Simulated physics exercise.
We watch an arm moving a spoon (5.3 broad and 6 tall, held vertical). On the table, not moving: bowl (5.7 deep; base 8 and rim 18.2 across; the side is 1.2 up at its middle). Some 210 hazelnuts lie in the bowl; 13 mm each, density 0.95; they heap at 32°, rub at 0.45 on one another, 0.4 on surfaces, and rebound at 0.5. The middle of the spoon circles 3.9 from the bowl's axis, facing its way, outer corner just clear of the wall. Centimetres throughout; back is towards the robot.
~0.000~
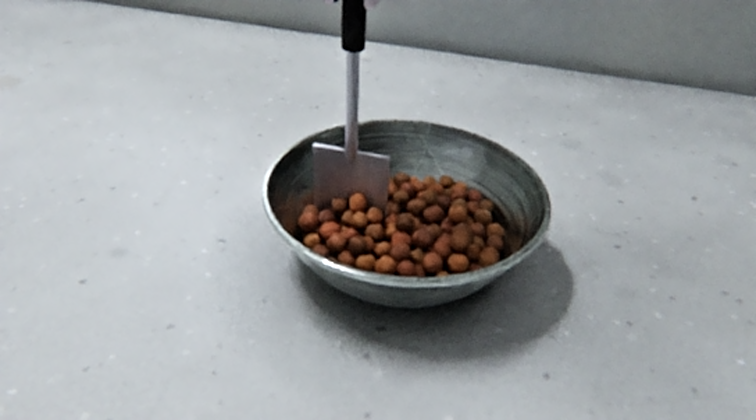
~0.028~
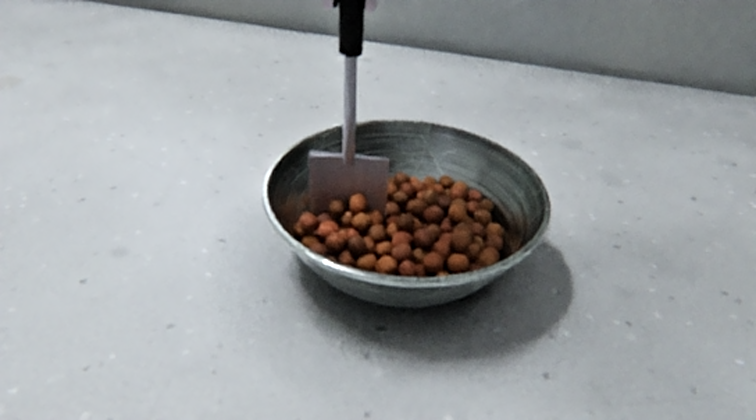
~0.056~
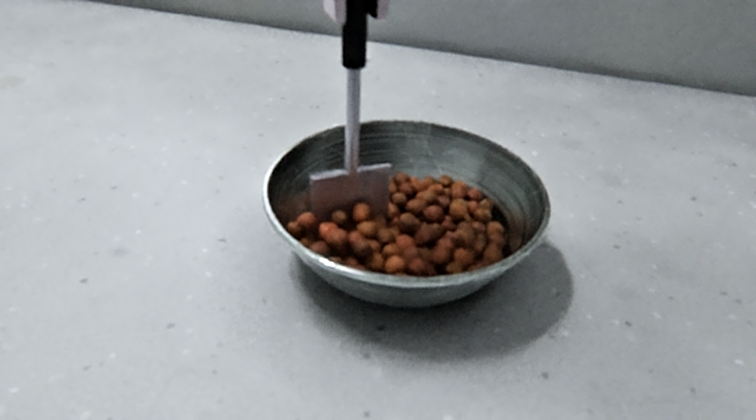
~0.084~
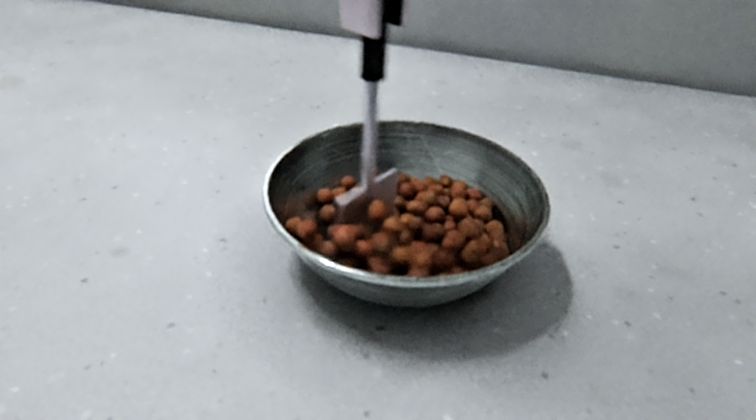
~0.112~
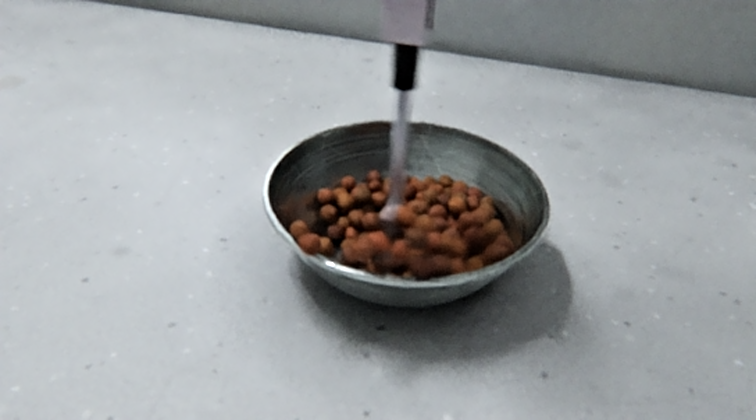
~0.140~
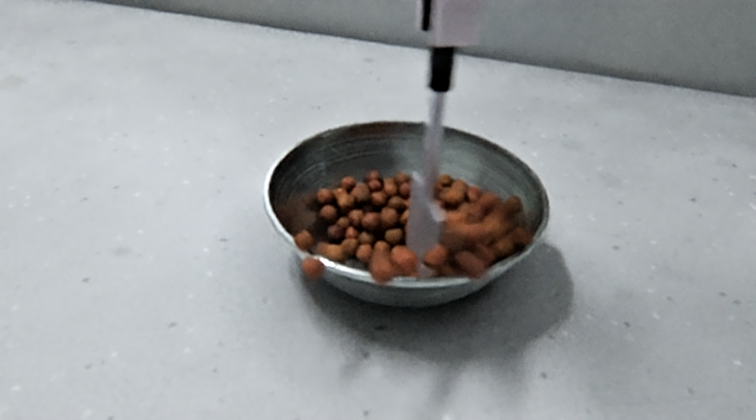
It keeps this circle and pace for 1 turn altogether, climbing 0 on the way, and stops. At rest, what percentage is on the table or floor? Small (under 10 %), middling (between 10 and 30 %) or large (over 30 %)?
On the table or floor the share is large, over 30 %.
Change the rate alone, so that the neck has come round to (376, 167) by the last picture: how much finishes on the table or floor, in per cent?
About 20 per cent.
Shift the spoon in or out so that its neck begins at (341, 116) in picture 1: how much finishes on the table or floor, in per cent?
About 35 per cent.
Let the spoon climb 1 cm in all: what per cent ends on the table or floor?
Some 40 per cent.
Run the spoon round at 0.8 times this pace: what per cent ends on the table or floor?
About 35 per cent.
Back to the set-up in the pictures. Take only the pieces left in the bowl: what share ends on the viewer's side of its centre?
Some 65 per cent.
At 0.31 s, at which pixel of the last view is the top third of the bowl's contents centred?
Near (375, 141).
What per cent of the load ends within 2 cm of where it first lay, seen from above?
Some 5 per cent.
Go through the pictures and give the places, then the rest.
In the first frame, the spoon neck at (352, 130), 0° round; upper third of the load around (408, 222), from x 305 to 495, top at y 180; 214 in the bowl.
In the second frame, the spoon neck at (349, 136), 10° round; upper third of the load around (402, 229), from x 305 to 495, top at y 180.
In the third frame, the spoon neck at (352, 150), 36° round; upper third of the load around (407, 237), from x 295 to 495, top at y 180.
In the fourth frame, the spoon neck at (369, 164), 64° round; upper third of the load around (417, 245), from x 295 to 500, top at y 180.
In the fifth frame, the spoon neck at (398, 173), 93° round; upper third of the load around (435, 245), from x 300 to 505, top at y 180; 212 in the bowl, 2 in flight or on the tool.
In the sixth frame, the spoon neck at (430, 174), 121° round; upper third of the load around (464, 238), from x 305 to 520, top at y 180; 208 in the bowl, 6 in flight or on the tool.
After 0.23 s, 208° round, highest piece 10 above the table; 181 in the bowl, 3 on the table or floor, 30 in flight or on the tool.
After 0.31 s, 296° round, highest piece 13 above the table; 153 in the bowl, 27 on the table or floor, 34 in flight or on the tool.
After 0.56 s, 0° round, highest piece 5 above the table; 124 in the bowl, 90 on the table or floor.
After 1.26 s, 0° round, highest piece 4 above the table; 124 in the bowl, 90 on the table or floor.
In the end, 124 in the bowl, 90 on the table or floor. That is 42 % on the table or floor.
